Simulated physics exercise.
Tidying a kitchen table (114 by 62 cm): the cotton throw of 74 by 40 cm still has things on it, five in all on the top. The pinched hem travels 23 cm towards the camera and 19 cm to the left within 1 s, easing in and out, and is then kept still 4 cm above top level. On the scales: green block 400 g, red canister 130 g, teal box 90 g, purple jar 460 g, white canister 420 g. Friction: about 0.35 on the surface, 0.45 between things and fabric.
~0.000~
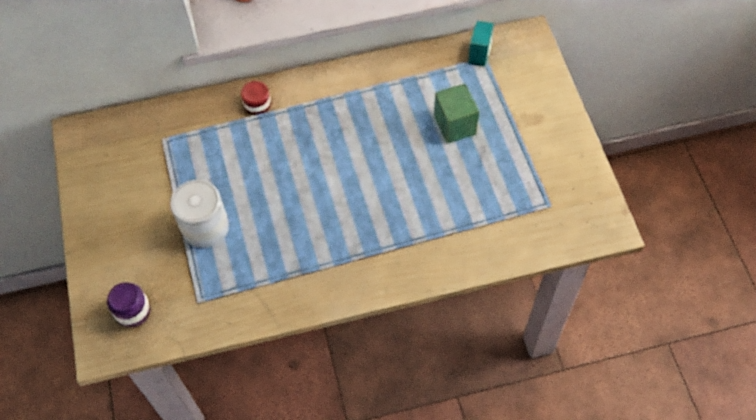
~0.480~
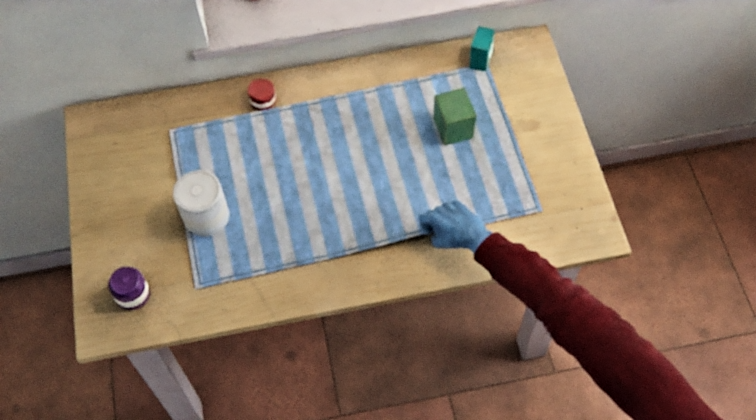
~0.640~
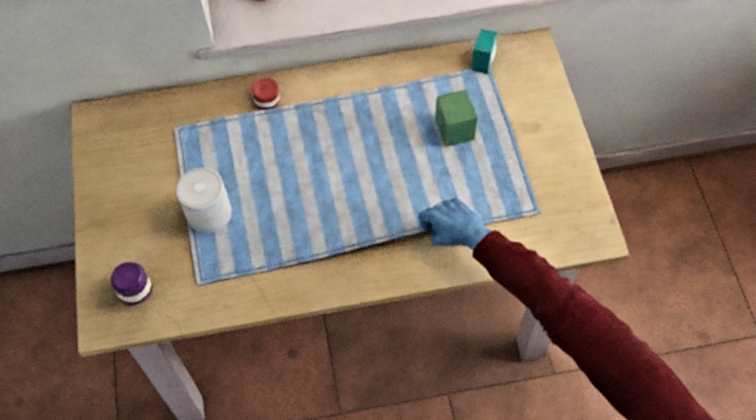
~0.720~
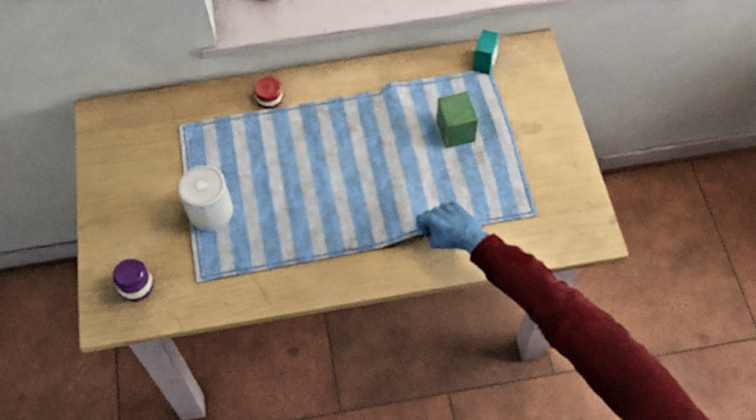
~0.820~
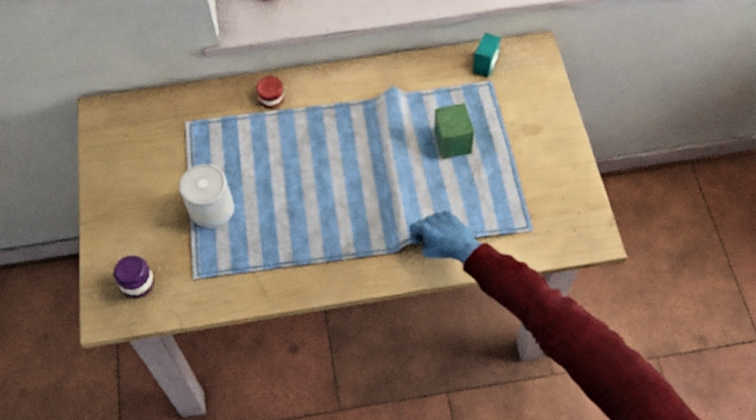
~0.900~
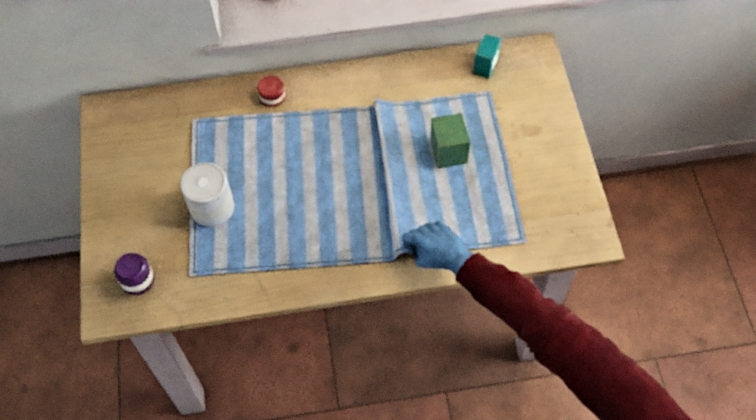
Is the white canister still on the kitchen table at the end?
The white canister stays on.
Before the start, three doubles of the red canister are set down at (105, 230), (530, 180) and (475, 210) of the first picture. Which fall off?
In that order: Remains, goes over, drops off.
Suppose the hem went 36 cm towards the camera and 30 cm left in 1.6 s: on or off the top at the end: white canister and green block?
Then: White canister stays up, green block falls off.
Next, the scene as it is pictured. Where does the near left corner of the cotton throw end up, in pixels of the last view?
At about (151, 260).
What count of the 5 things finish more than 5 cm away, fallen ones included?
I count 1.
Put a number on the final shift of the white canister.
White canister 0 cm.
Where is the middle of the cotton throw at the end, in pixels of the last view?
Near (349, 257).
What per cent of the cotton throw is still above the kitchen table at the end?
About 80 per cent.
By 1.1 s, 100 % of the cotton throw is still over the top; green block 14 cm off its start.
By 1.3 s, 90 % of the cotton throw is still over the top; green block 22 cm off its start.
By 1.4 s, 85 % of the cotton throw is still over the top; green block 27 cm off its start at (412, 205).
By 1.6 s, 80 % of the cotton throw is still over the top; green block 30 cm off its start.
By 3.2 s, 80 % of the cotton throw is still over the top; white canister 1 cm off its start at (201, 184), green block 30 cm off its start at (406, 218).
